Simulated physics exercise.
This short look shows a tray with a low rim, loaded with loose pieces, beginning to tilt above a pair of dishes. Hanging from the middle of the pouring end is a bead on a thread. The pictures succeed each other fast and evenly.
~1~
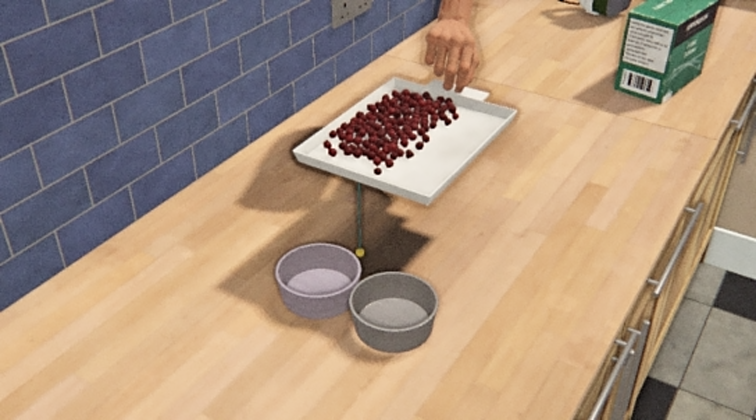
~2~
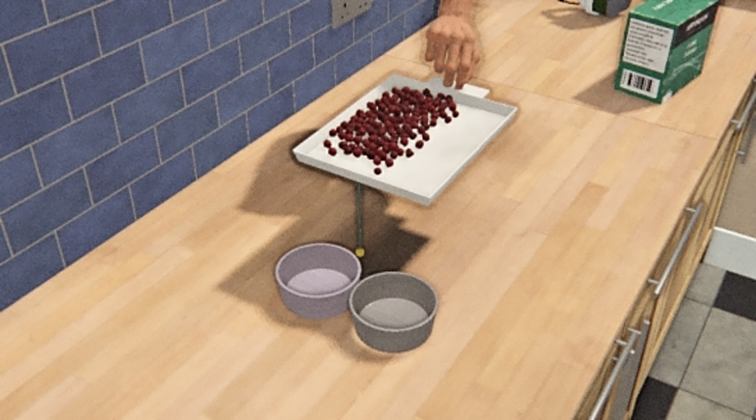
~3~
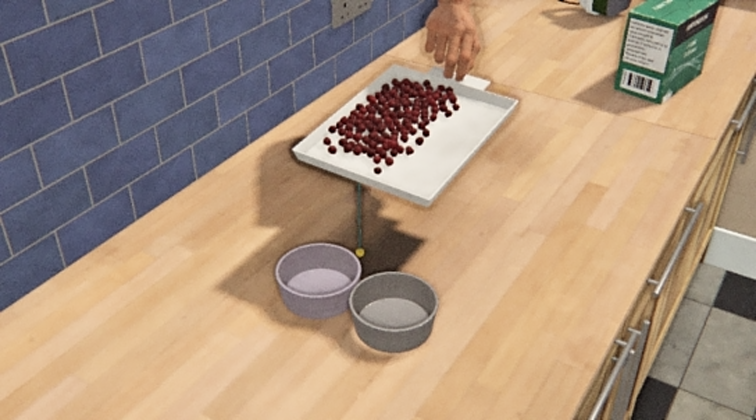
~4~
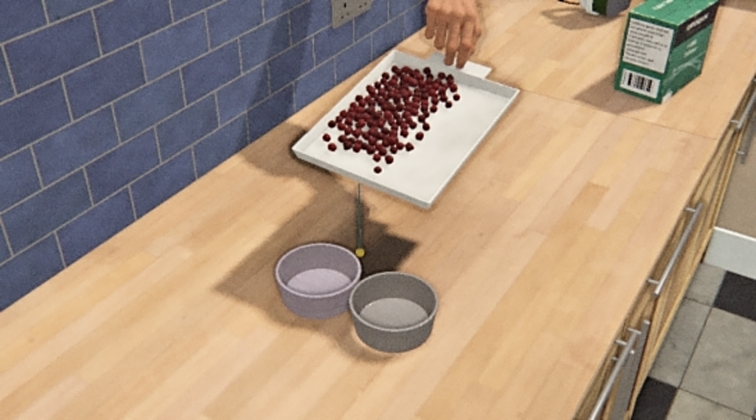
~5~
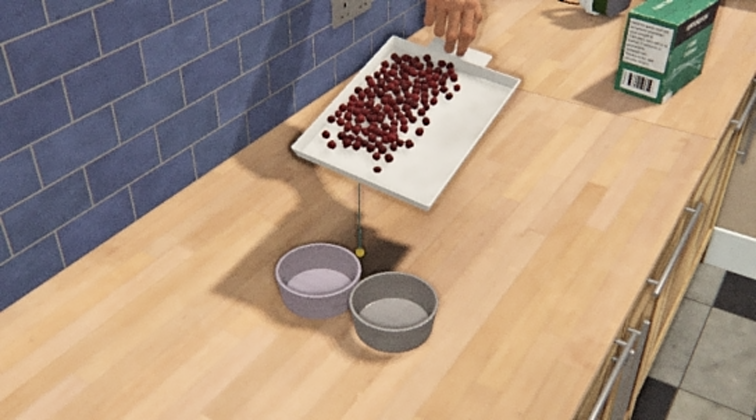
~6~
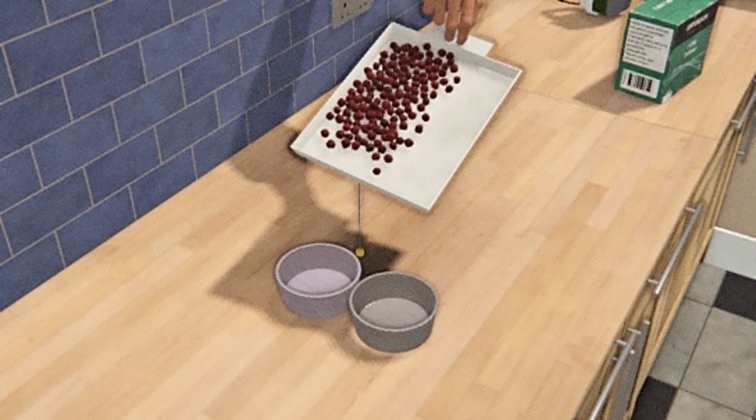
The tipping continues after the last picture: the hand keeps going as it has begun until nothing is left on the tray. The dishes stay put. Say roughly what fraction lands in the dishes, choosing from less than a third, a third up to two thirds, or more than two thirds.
Counting both dishes, they collect beyond two thirds of the pieces.
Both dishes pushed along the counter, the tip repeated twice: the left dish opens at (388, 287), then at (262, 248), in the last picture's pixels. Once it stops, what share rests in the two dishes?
About 70 per cent, then about 20 per cent.
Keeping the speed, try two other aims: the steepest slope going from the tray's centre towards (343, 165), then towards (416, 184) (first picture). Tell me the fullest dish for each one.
So the first heading gives the leftward dish, the second gives the rightward dish.
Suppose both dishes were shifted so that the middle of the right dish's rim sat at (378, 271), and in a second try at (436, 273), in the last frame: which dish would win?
The one on the right side first, then the one on the right side.
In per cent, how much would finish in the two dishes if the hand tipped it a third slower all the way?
I'd say 80 percent or thereabouts.
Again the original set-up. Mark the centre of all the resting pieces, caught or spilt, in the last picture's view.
Near pixel (391, 319).
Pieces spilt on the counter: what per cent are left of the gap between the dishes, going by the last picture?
About 40 percent of the spill.
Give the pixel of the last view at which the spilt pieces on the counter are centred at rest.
Their middle ends up at roughly (403, 372).
Soon after the last picture, tray tipped steeply; most on the tray; a stray few in the right dish; a stray few outside both; a small part in the air.
A little later, tray tipped past a quarter turn; about a quarter on the tray; about half in the right dish; a stray few in the left dish; a small part outside both; about a quarter in the air.
Later still, tray tipped past a quarter turn; about two thirds in the right dish; a small part in the left dish; about a quarter outside both.
At rest, tray tipped past a quarter turn; about two thirds in the right dish; a small part in the left dish; about a quarter outside both.
